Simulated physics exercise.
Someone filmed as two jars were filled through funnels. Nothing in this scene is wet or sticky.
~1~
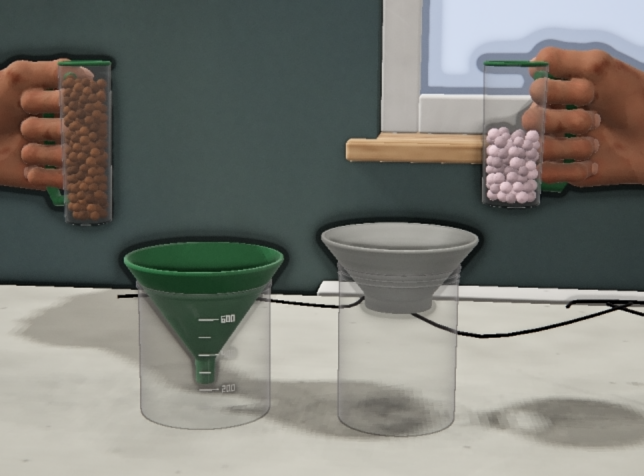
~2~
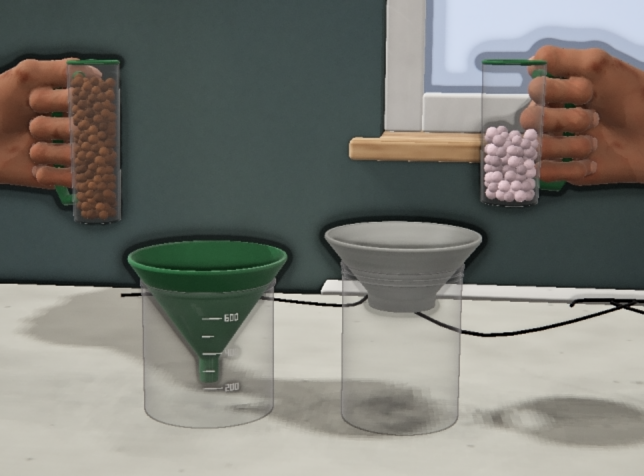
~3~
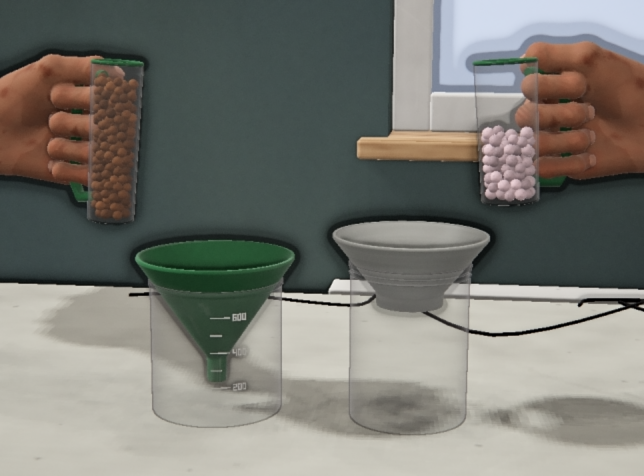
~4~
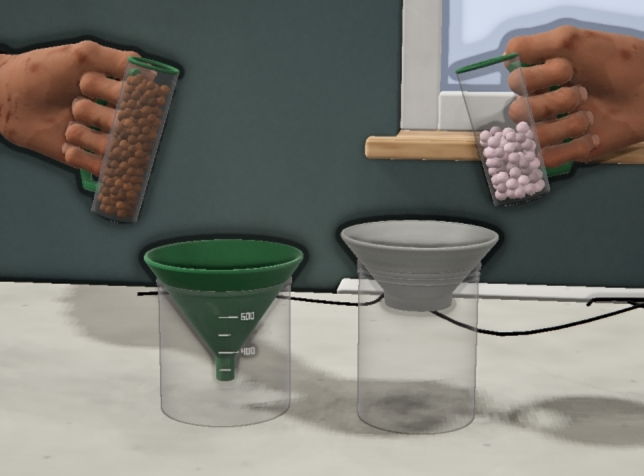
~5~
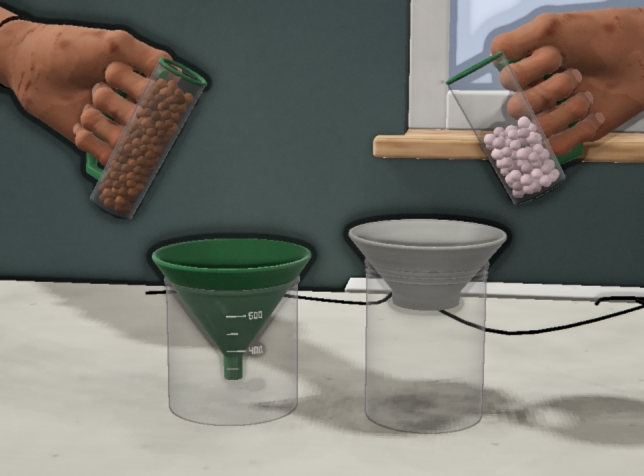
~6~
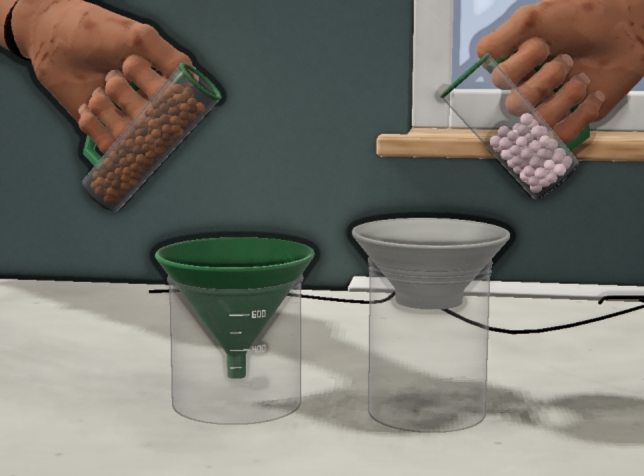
The clip opens on two hands holding upright clear cups, brown balls at left and pale pink ones at right, above a green funnel and a grey funnel set in empty clear jars. Both hands then gradually tilt their cups inward, ending at a steep slant with the balls still inside.
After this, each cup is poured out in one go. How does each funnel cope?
After the pour, the left one stops up and the right one drains out.
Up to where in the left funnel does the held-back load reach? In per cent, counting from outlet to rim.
Level: Approx. 75 per cent.
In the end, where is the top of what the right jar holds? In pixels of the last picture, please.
About (435, 393).
Then, 0.26 s after the last picture, left, all still in the cup; right, all still in the cup.
Then, 0.58 s after the last picture, left, all still in the cup; right, all still in the cup.
Then, 0.94 s after the last picture, left, nearly all still in the cup, a small part in or over the funnel; right, most still in the cup, a small part in or over the funnel, a stray few down in the jar.
At rest, left, nearly all stuck in the funnel, a stray few down in the jar; right, all down in the jar.
